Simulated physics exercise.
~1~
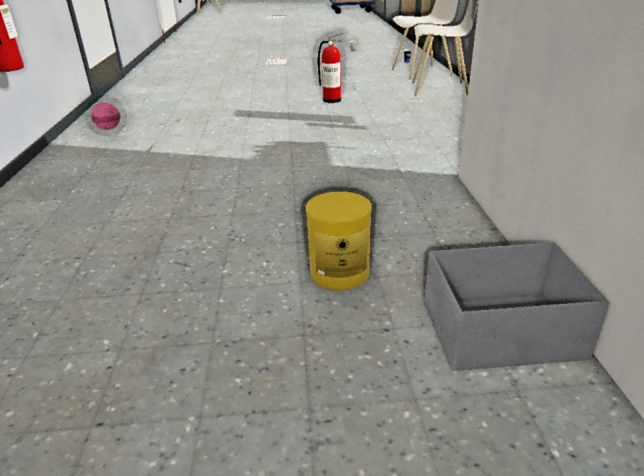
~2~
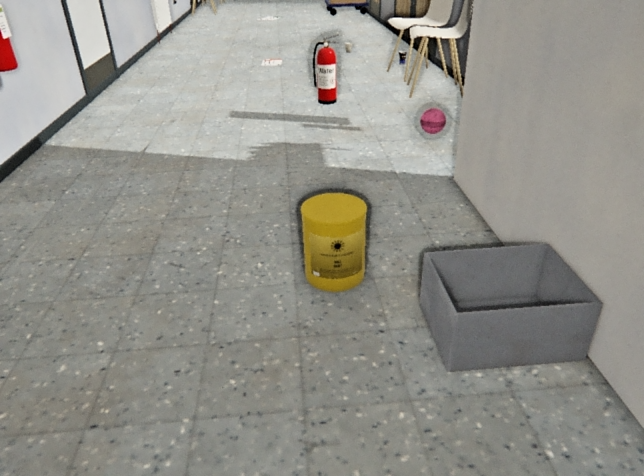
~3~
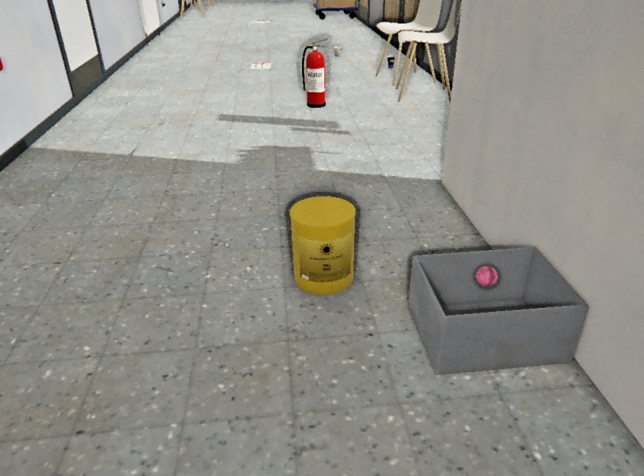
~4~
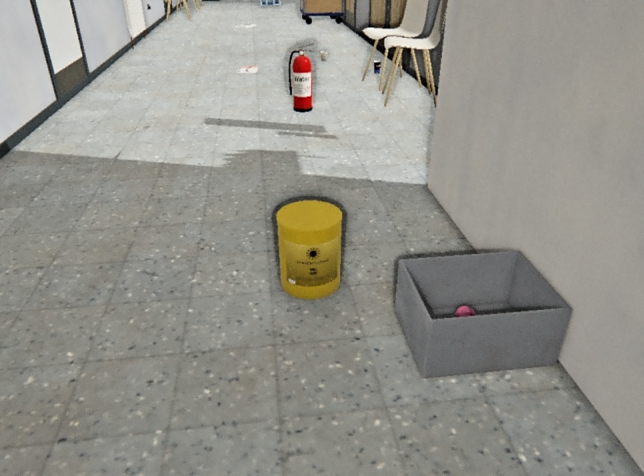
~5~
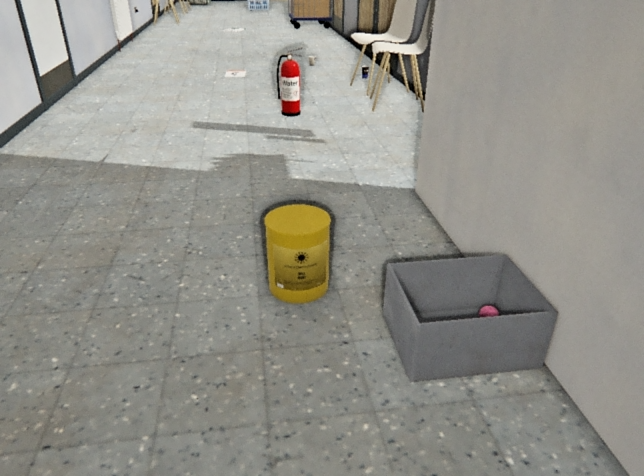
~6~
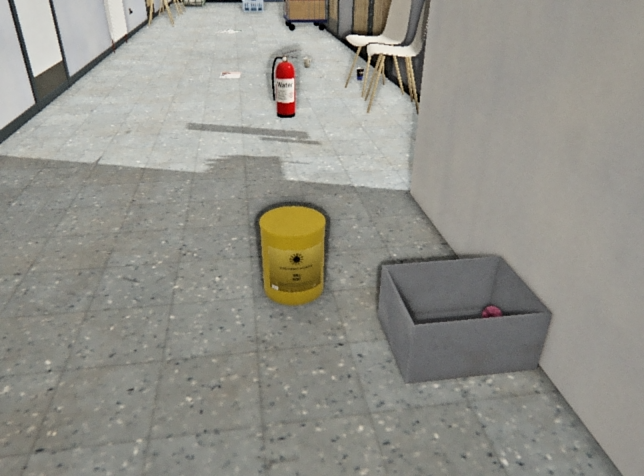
The clip shows a pink ball moving from left to right across a hallway floor scene with a yellow pail, a fire extinguisher and chairs, then dropping into an open gray box, where it shifts slightly right and stays inside while the pail remains in place.
